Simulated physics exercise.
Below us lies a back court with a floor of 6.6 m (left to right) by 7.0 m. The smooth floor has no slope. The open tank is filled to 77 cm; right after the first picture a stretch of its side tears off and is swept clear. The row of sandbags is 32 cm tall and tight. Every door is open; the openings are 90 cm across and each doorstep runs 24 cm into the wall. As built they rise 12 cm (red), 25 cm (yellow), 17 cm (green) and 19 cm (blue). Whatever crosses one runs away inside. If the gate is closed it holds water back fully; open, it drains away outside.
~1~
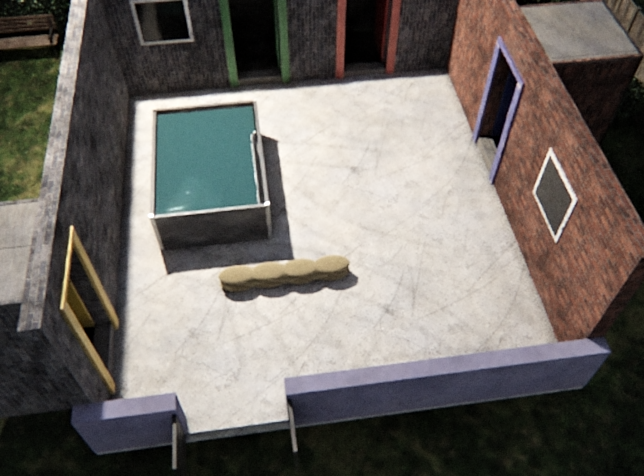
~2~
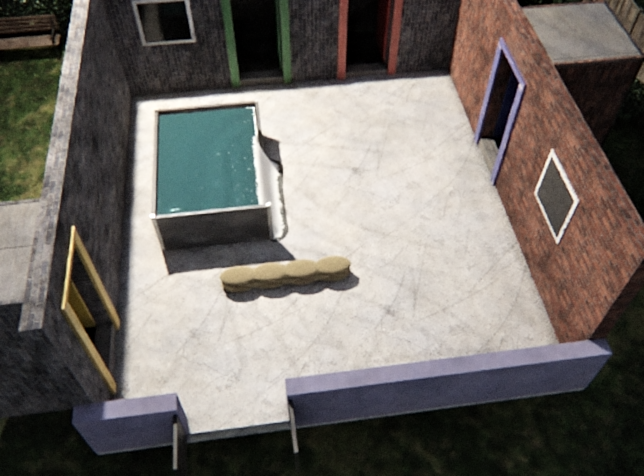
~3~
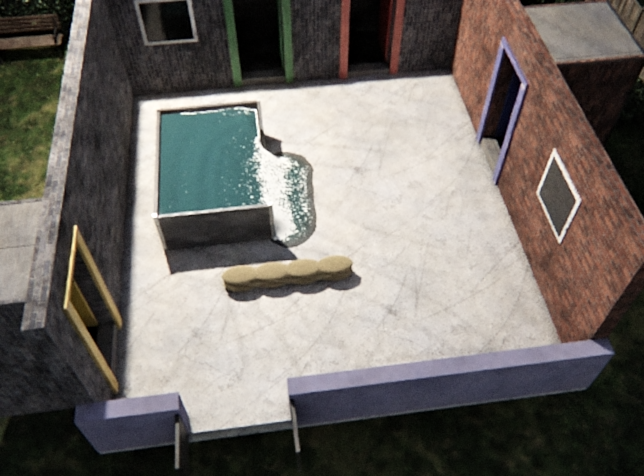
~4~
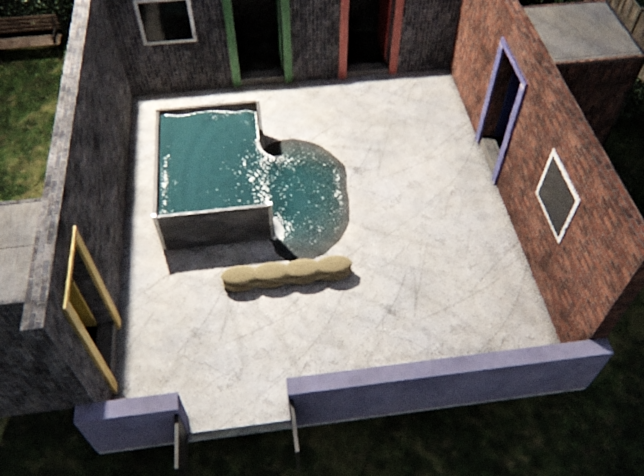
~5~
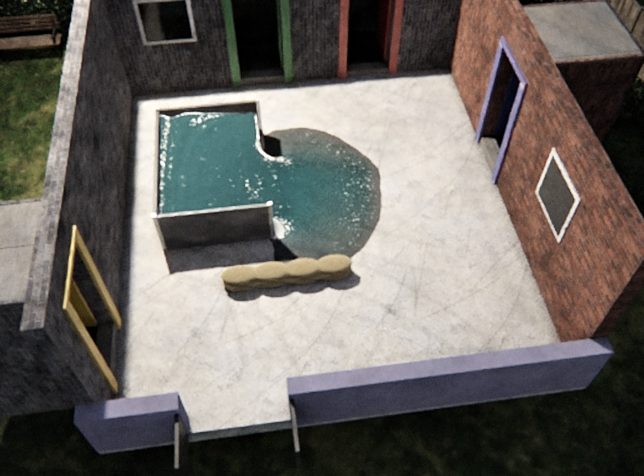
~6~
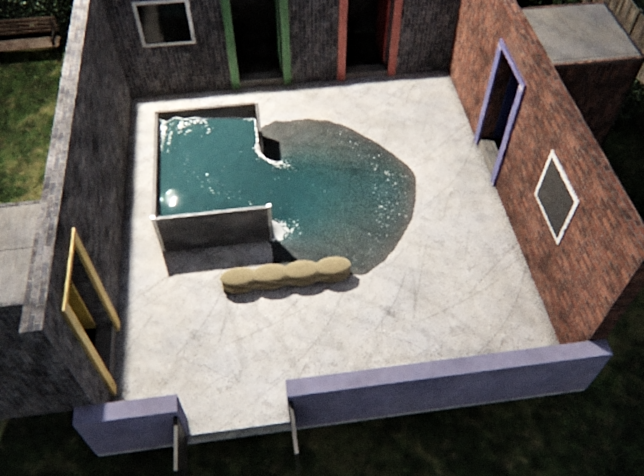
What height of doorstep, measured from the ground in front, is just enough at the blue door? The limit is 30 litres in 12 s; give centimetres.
It would have to be roughly 25 cm high.
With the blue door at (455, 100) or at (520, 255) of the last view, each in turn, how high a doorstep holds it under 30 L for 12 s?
About 14.0 and 22 cm.
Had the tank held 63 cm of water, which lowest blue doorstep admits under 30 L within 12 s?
Some 20 cm.
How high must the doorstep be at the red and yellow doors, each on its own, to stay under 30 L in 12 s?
Roughly 7.0 cm at red and 8.5 cm at yellow.
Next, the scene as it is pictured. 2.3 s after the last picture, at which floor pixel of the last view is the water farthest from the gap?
At about (563, 369).
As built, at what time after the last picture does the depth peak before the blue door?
Near 1.0 s.
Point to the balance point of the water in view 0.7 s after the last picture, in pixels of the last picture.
Near (277, 192).
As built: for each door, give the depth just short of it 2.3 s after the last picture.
In cm: Red 6, yellow 0, green 1, blue 25.
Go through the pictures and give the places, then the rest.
The open tank at (208, 158) is whole and still, 77 cm deep; the blue door at (495, 120) is dry, in the first frame.
The gap is at (265, 190), the front 0.3 m out at (279, 174); the back of the open tank holds 77 cm, in the second frame.
The gap is at (267, 190), the front 0.8 m out at (309, 178); the back of the open tank holds 77 cm, in the third frame.
The front is at (342, 182), 1.4 m from the gap at (266, 191); 3.0 m2 of floor is wet, 71 cm left at the back, in the fourth frame.
The gap is at (266, 191), the front 2.0 m out at (376, 183); the back of the open tank holds 65 cm, in the fifth frame.
The front is at (411, 183), 2.6 m from the gap at (265, 193); 7.1 m2 of floor is wet, 65 cm left at the back; the blue door at (497, 122), 4.1 m from the gap, is still 1.5 m from the nearest water, in the sixth frame.
Then, 0.7 s after the last picture water covers 40 % of the floor, deepest (34 cm) near (282, 218); 30 cm at the blue door, 9 litres in over its 19 cm doorstep.
Then, 2.3 s after the last picture water covers 50 % of the floor, deepest (39 cm) near (563, 369); 25 cm at the blue door, 92 litres in over its 19 cm doorstep.
Then, 11.3 s after the last picture water covers 95 % of the floor, deepest (14 cm) near (140, 126); 6 cm at the blue door, 102 litres in over its 19 cm doorstep.
At the blue door as built, the water peaked near 34 cm, 0.9 s after the last picture.
With a doorstep of 22.5 cm, 56 litres would have come in within the 12 s; with 30.5 cm, 6 litres. So under 30 litres takes about 25 cm.
